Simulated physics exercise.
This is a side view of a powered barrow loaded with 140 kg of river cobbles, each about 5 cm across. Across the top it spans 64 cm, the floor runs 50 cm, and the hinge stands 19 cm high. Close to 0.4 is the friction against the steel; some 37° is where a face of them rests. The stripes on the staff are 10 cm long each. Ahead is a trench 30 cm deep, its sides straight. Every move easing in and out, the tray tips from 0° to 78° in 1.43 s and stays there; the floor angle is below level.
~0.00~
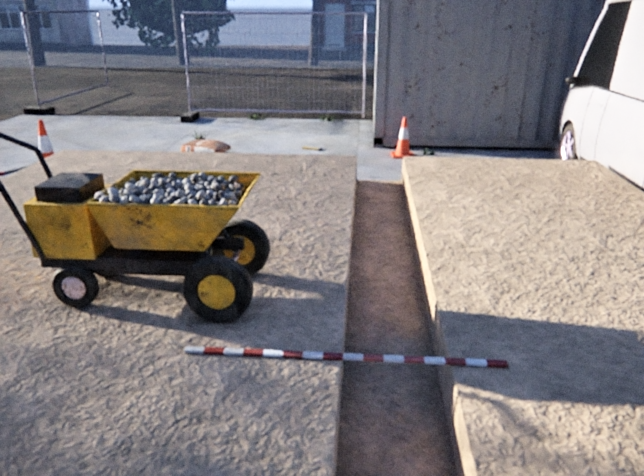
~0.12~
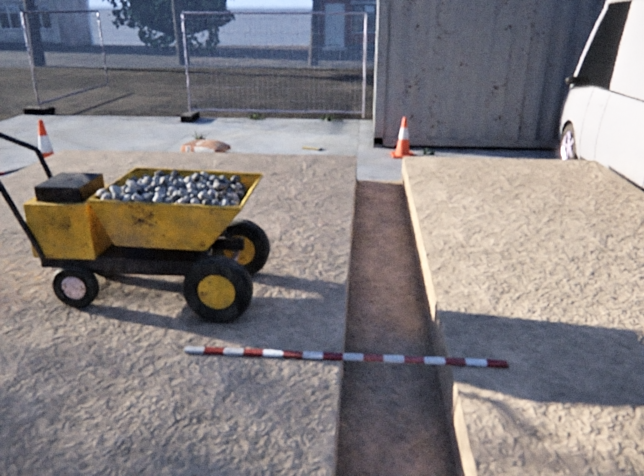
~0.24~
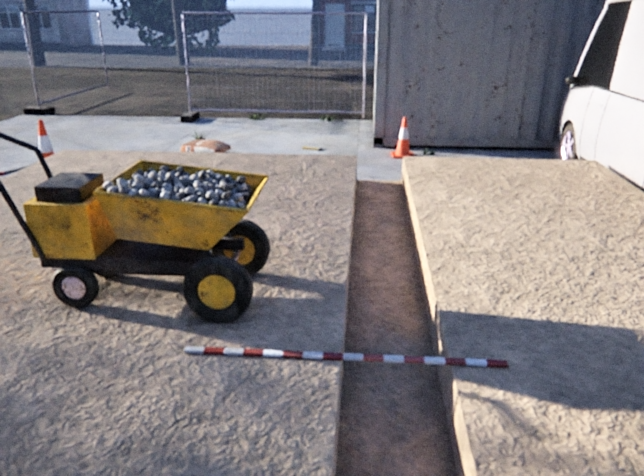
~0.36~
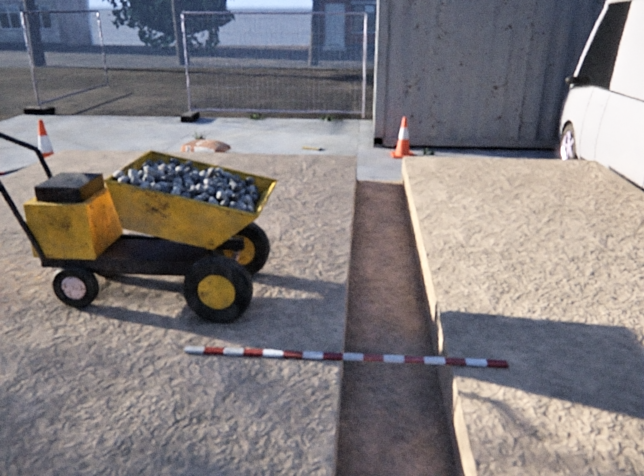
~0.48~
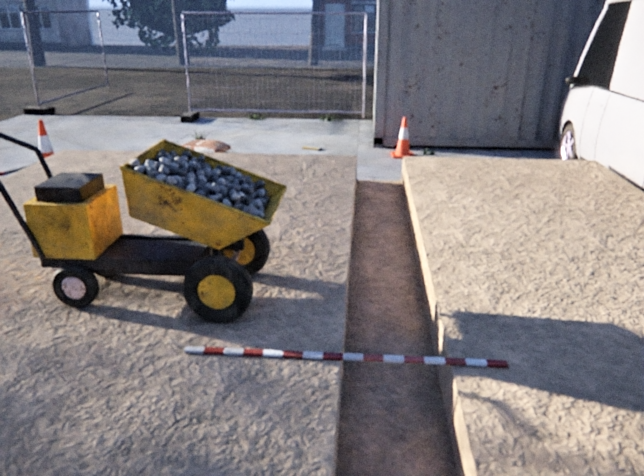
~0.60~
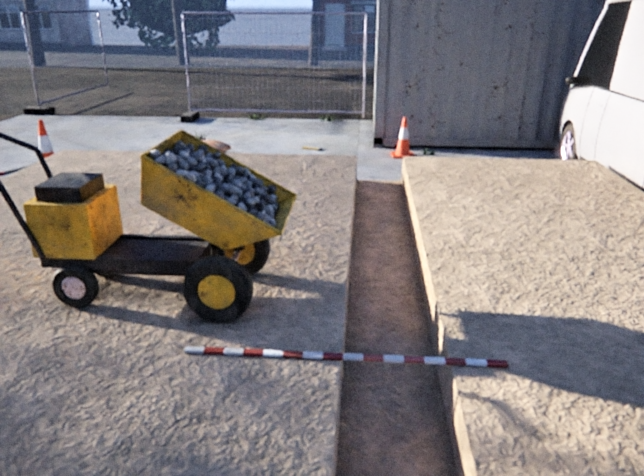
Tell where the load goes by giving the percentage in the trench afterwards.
About 81 per cent of the load is in the trench.
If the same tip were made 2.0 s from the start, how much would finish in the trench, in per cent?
Probably about 80 in a hundred.
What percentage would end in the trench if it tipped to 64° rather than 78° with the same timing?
Close to 70 per cent then.
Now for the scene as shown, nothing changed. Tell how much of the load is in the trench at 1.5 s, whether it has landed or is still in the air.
I'd put it near 50 per cent.
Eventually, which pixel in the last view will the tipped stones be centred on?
Somewhere around (381, 336) in the last picture.
After 1.1 s the floor is at 66°; 98 % in the tray, 2 % short of the trench; the foremost stones are at (331, 271).
After 1.5 s the floor is at 78°; 32 % in the tray, 17 % short of the trench, 51 % in the trench; the foremost stones are at (429, 337).
After 1.9 s the floor is at 78°; 9 % in the tray, 19 % short of the trench, 72 % in the trench; the foremost stones are at (430, 335).
After 3.8 s the floor is at 78°; 0 % in the tray, 19 % short of the trench, 81 % in the trench; the foremost stones are at (430, 335).
